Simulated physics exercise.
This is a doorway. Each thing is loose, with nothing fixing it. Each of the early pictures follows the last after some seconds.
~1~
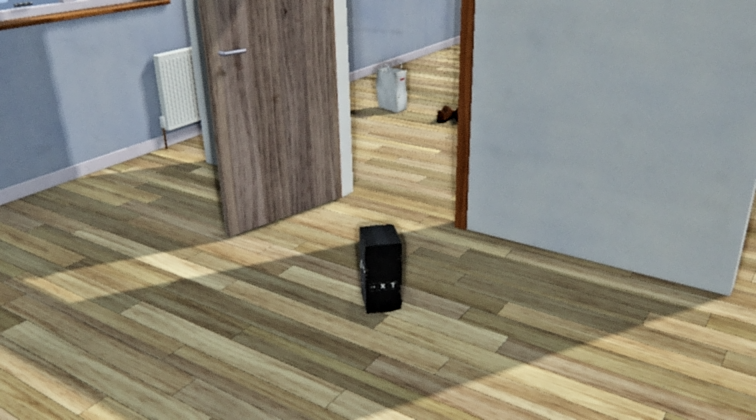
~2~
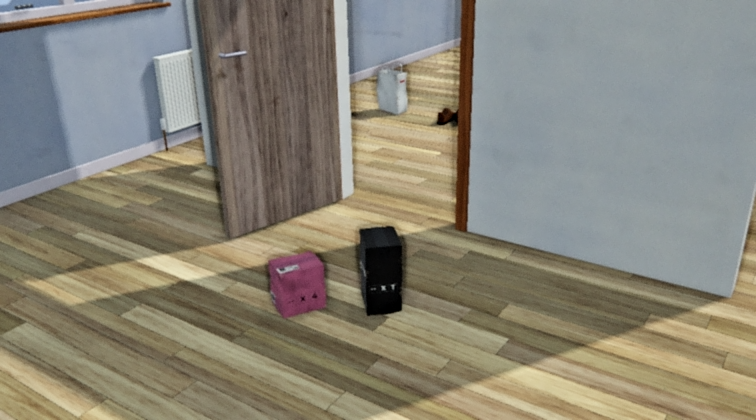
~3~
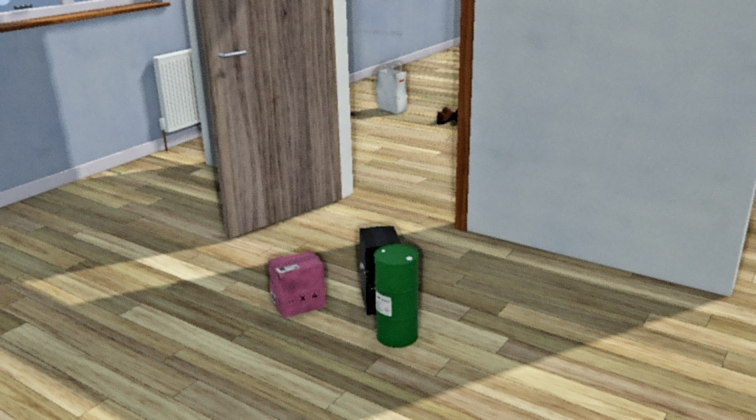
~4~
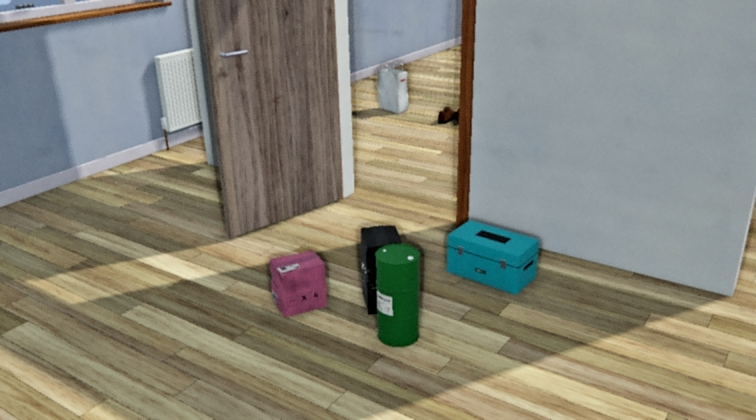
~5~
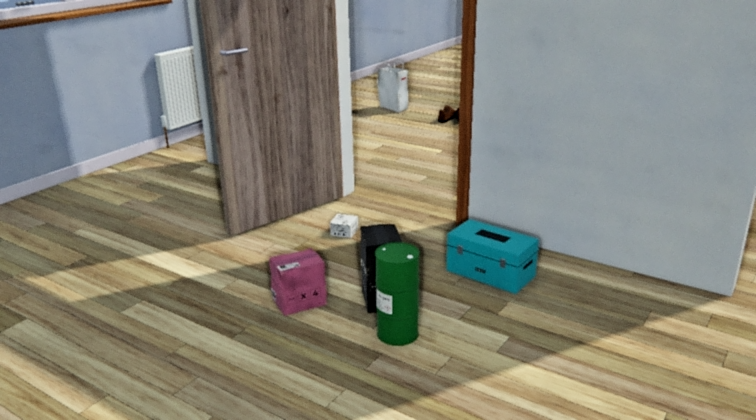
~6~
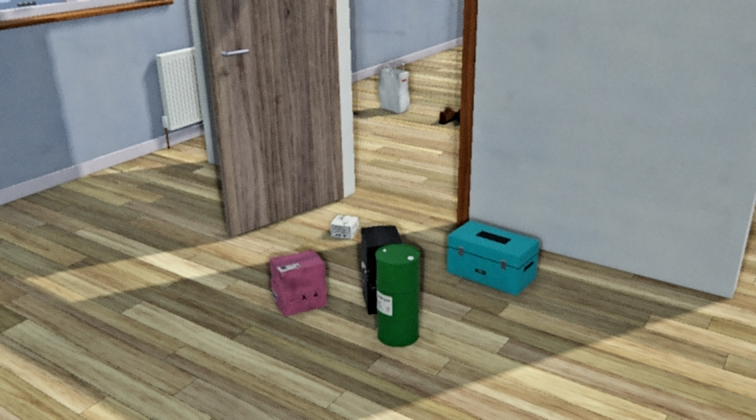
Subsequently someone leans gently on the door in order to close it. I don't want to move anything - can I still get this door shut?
Yes, you can.
Then, 1.20 s later than the last frame, door at 73°.
Then, 1.90 s later than the last frame, door at 43°; white box moved about its own width near (370, 225).
Then, 2.30 s later than the last frame, door at 27°; white box moved well along near (393, 220).
Then, 2.80 s later than the last frame, door at 7°; white box moved well along near (414, 211).
When it is over, door at 0°; moved from the start, white box; the other 4 as before. End places, in pixels of the last picture, white box near (420, 206).
